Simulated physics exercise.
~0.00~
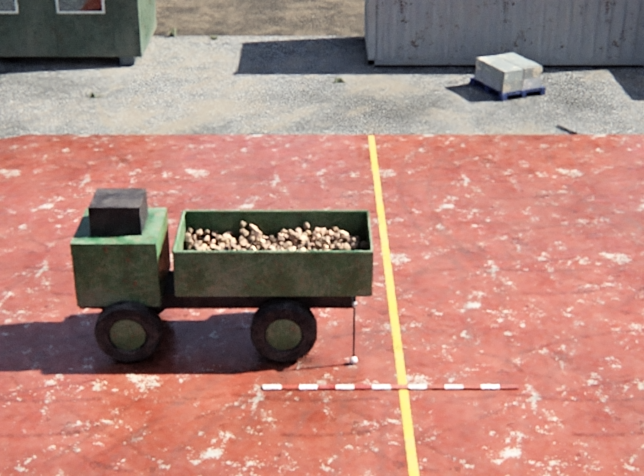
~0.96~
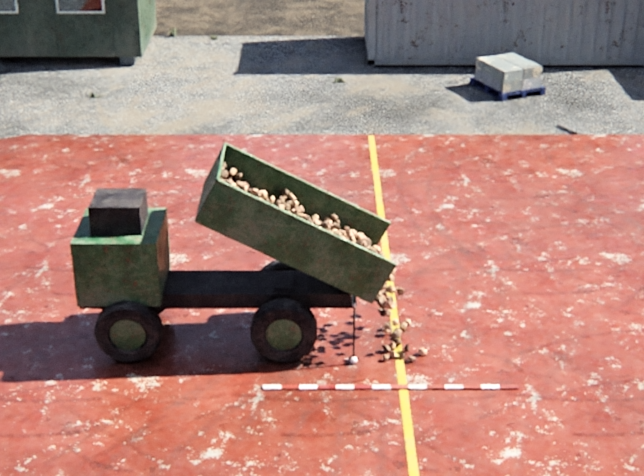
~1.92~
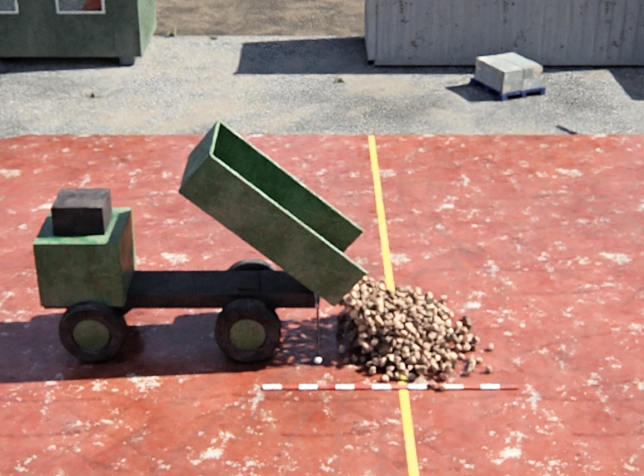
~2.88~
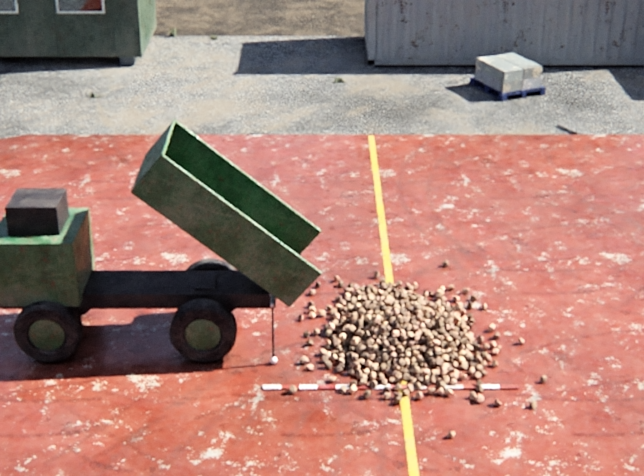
A green tipping truck with a dark box on its cab stands at the left of a worn red yard, seen from a raised, still viewpoint to one side. Its bed is full of pale brown stones, and a yellow line crosses the ground behind it, near a red and white banded strip. The front of the bed rises, and the first stones spill from the lower right end. As the bed steepens, the truck draws left and the load pours into a heap. Finally the tilted bed is empty, and the stones lie spread across both sides of the line.
